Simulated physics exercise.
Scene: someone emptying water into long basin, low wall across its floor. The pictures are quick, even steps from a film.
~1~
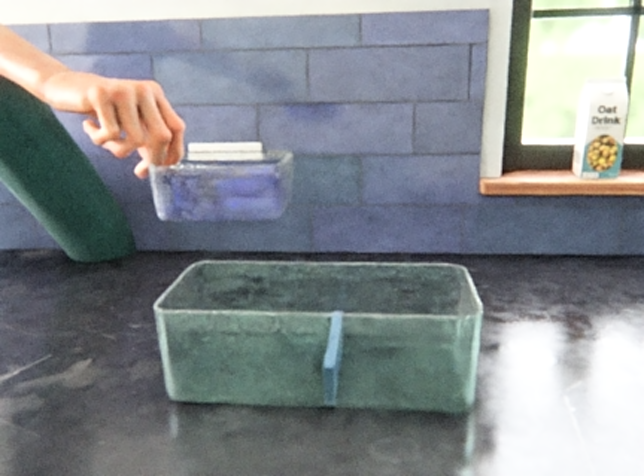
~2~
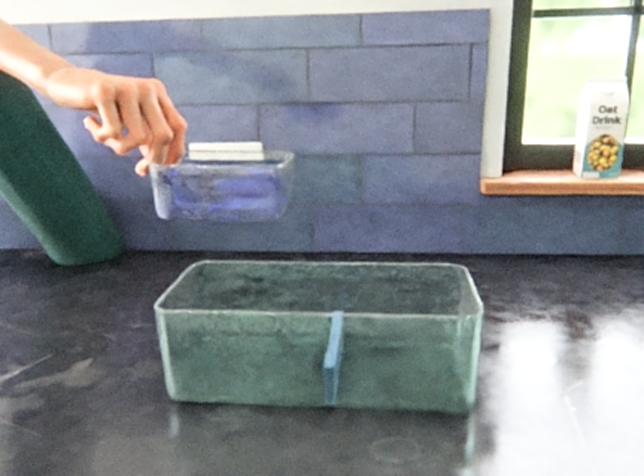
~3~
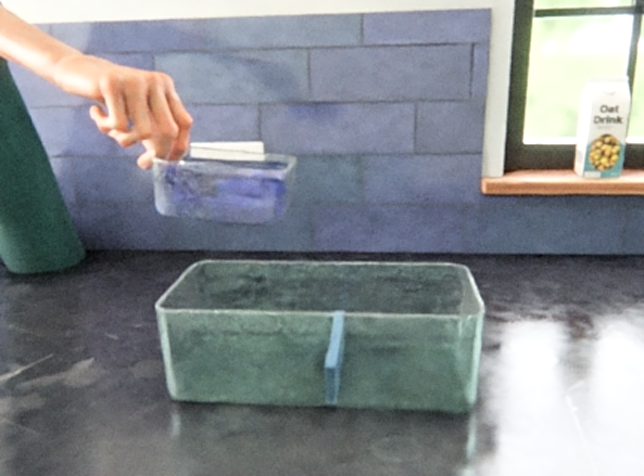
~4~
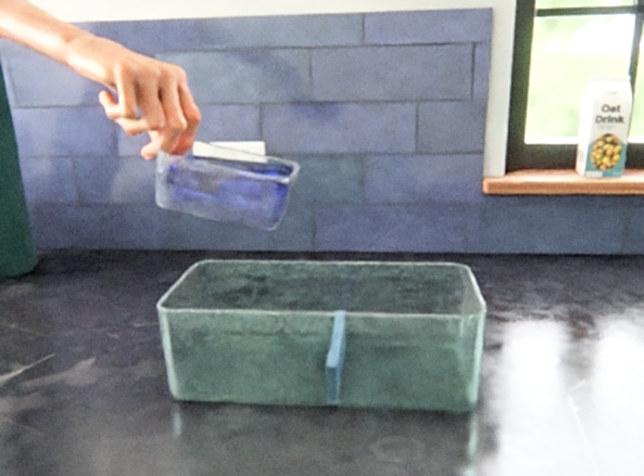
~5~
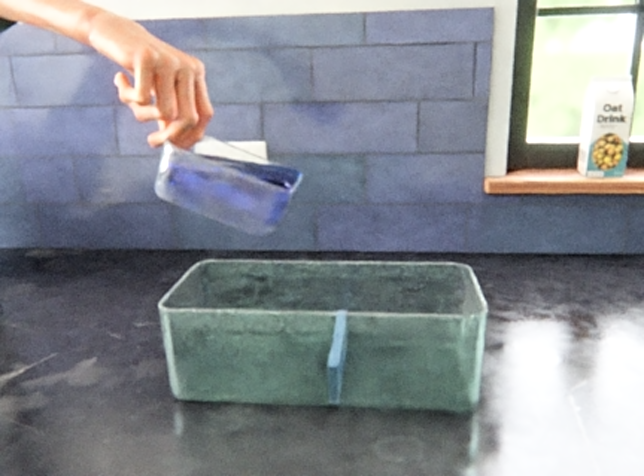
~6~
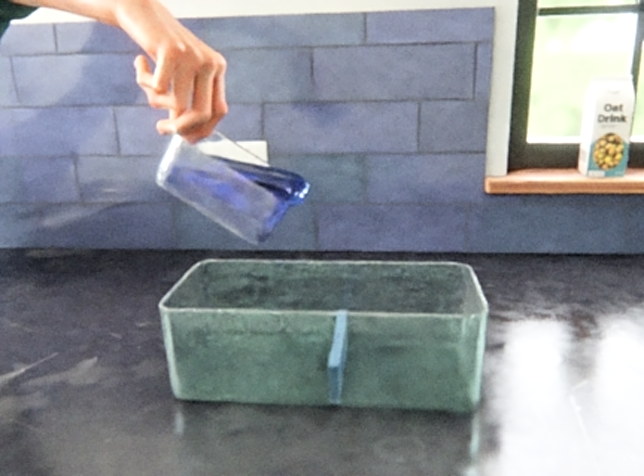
A hand tilts a small clear container of blue liquid rightward above a long basin.
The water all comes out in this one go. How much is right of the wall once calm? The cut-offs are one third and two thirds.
It falls between the two cut-offs.
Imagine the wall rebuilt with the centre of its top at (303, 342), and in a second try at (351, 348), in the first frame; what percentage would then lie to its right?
Around 80 percent in try one and around 30 percent in try two.
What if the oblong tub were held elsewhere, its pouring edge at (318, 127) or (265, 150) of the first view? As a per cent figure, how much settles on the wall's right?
In turn 80 % and 20 %.
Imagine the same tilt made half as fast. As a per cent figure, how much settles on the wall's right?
It comes to near 70 per cent.
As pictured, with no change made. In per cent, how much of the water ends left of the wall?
45 %.
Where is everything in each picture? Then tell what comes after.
In the first frame, it leans 0°; its right rim is at (286, 160); the water meets the walls at (167, 167) and (285, 166); the long basin's rim runs from (175, 285) to (473, 290); the wall's top is at (334, 338).
In the second frame, it leans 1°; its right rim is at (288, 162); the water meets the walls at (168, 166) and (286, 167).
In the third frame, it leans 6°; its right rim is at (291, 166); the water meets the walls at (170, 163) and (289, 169).
In the fourth frame, it leans 13°; its right rim is at (294, 174); the water meets the walls at (173, 161) and (293, 171).
In the fifth frame, it leans 22°; its right rim is at (296, 185); the water meets the walls at (176, 160) and (298, 179); 1 per cent is over the edge.
In the sixth frame, it leans 33°; its right rim is at (295, 197); the water meets the walls at (174, 159) and (289, 182); 7 per cent is over the edge.
A moment on, the oblong tub is tipped on its side and 15 per cent is still to pour, 14 is left of the wall and 32 right of it.
Next, the oblong tub is tipped on its side and 3 per cent is still to pour, 36 is left of the wall and 55 right of it.
Then the oblong tub is tipped on its side and 1 per cent is still to pour, 42 is left of the wall and 53 right of it.
Later the oblong tub is tipped on its side and 0 per cent is still to pour, 45 is left of the wall and 53 right of it.
Finally, 45 per cent lies left of the wall, 53 right of it and 2 outside.
